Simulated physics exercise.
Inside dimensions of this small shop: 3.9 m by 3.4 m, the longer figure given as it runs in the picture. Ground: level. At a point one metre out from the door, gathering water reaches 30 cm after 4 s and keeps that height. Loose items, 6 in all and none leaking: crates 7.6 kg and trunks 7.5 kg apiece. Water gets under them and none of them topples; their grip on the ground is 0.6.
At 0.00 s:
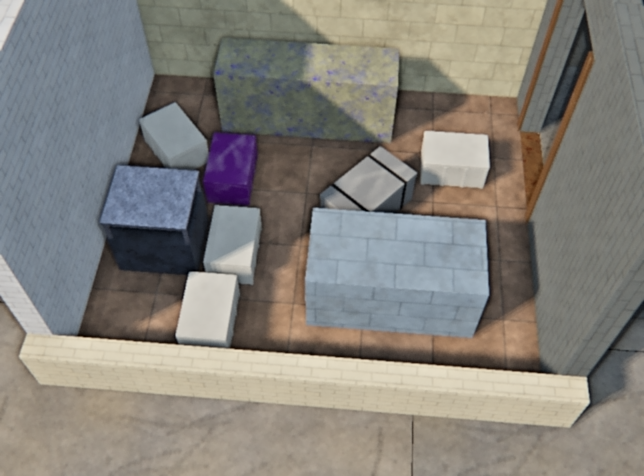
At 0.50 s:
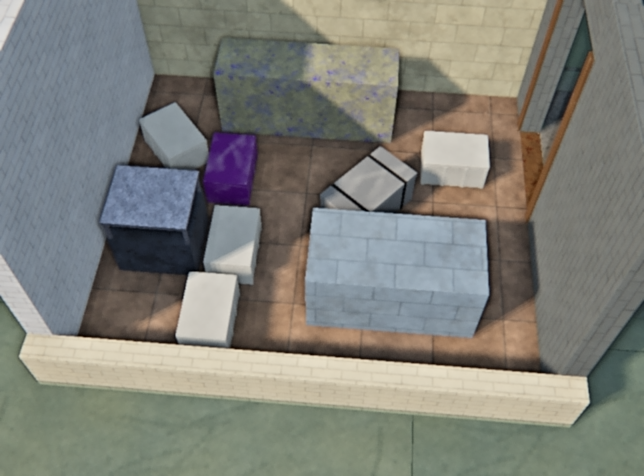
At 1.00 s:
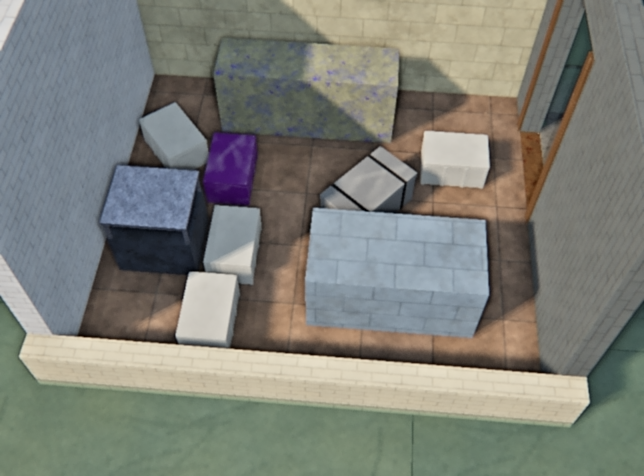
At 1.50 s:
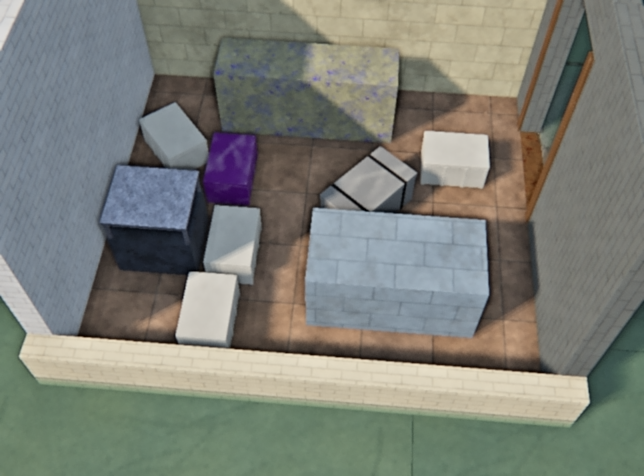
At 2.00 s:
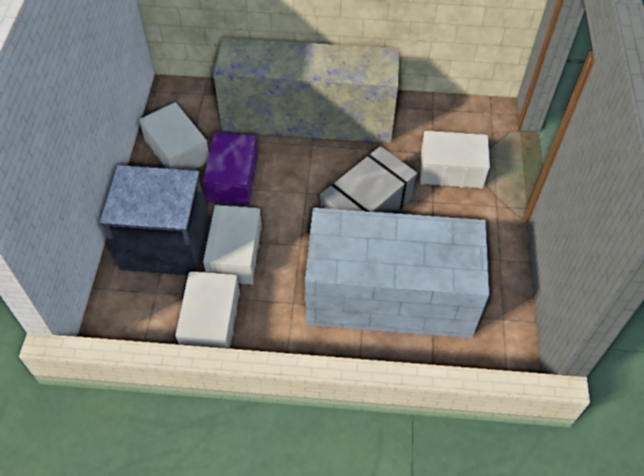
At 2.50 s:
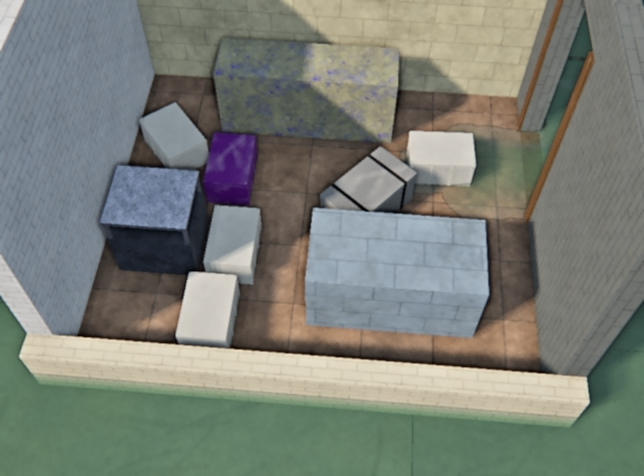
Greenish water spread over the ground outside a small walled room of boxes, then seeped in through the doorway at right, and the white box nearest it shifted slightly left while the others stayed put.
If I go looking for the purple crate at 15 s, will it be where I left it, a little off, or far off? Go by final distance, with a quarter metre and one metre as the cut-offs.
You will find it a little off.
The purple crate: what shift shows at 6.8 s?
Roughly 50 cm.
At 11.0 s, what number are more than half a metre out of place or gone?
The count is 3.
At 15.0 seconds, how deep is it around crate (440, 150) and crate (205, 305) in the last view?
25 and 28 cm.
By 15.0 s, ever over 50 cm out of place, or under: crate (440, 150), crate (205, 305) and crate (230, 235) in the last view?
First greater, then smaller, then greater.
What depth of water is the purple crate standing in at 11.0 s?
21 cm, roughly.
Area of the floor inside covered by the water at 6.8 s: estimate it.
Some 10.5 m2 of it.
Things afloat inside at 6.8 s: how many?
6.
After 3.5 s the purple crate is near (230, 158), 0.0 m from its start, aground; 1 afloat.
After 6.8 s the purple crate is near (179, 150), 0.5 m from its start, afloat; 6 afloat.
After 11.0 s the purple crate is near (207, 128), 0.3 m from its start, afloat; 6 afloat.
After 15.0 s the purple crate is near (189, 127), 0.4 m from its start, afloat; 6 afloat.
